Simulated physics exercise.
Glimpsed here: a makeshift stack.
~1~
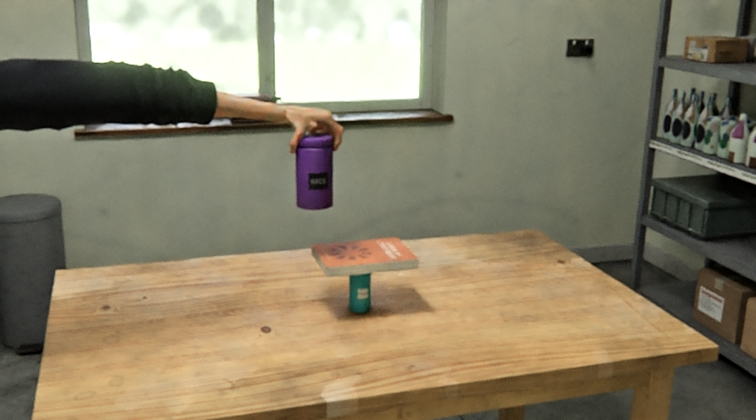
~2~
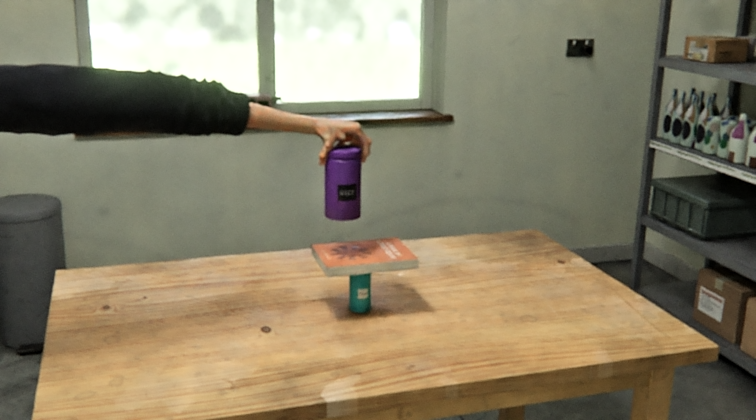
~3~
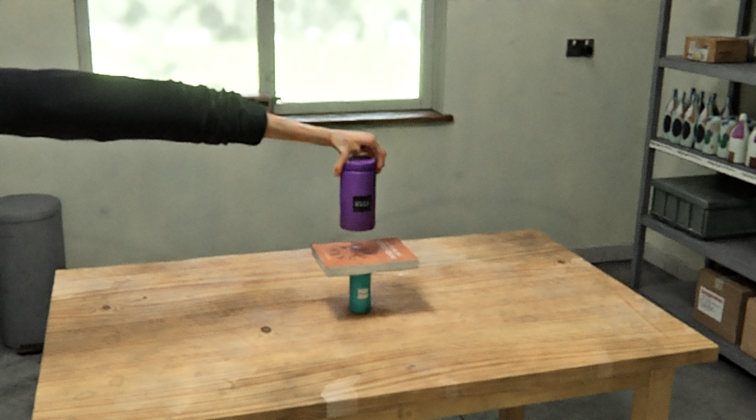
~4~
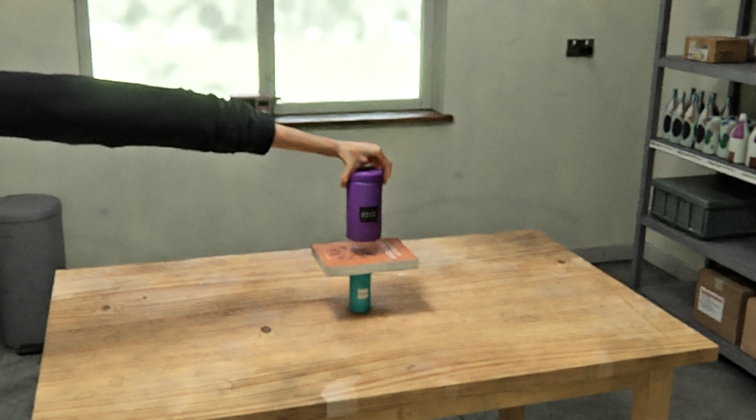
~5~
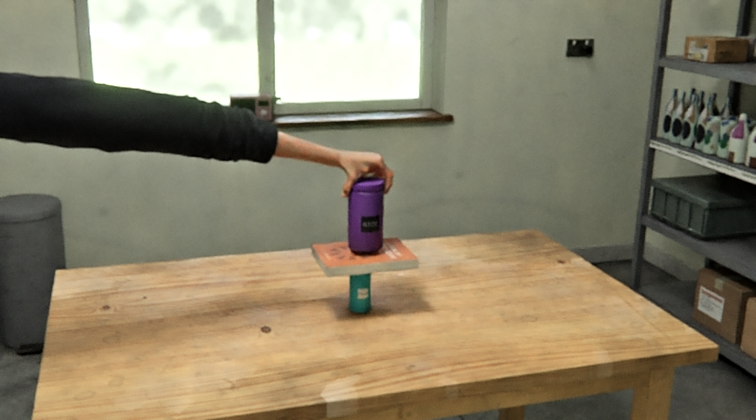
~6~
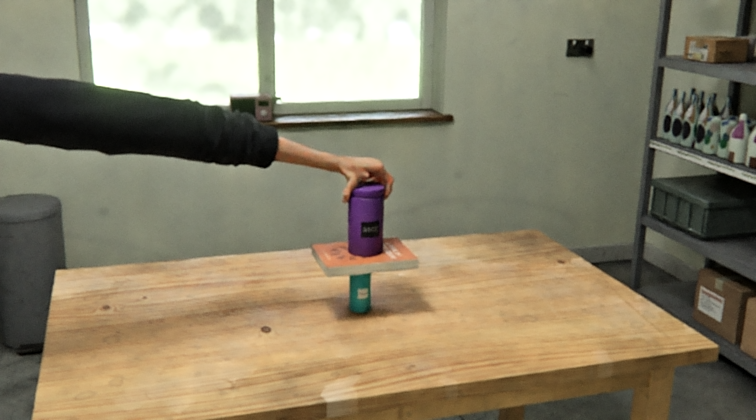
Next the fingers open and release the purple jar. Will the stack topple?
Result: Steady.
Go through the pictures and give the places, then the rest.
The first frame shows on its way; purple jar (315, 172); turquoise shaker (360, 285).
The second frame shows on its way; purple jar (343, 182); turquoise shaker (360, 285).
The third frame shows on its way; purple jar (358, 194); turquoise shaker (360, 285).
The fourth frame shows on its way; purple jar (364, 204); turquoise shaker (360, 285).
The fifth frame shows on its way; purple jar (366, 214); turquoise shaker (360, 285).
The sixth frame shows set down, still held; purple jar (366, 219); turquoise shaker (360, 285).
Then, 0.20 s on from there, no change.
Then, 0.70 s on from there, purple jar resting near (366, 220).
In the end, all 3 unmoved. At the end, from the last picture's camera, purple jar near (366, 220). The stack keeps its balance.
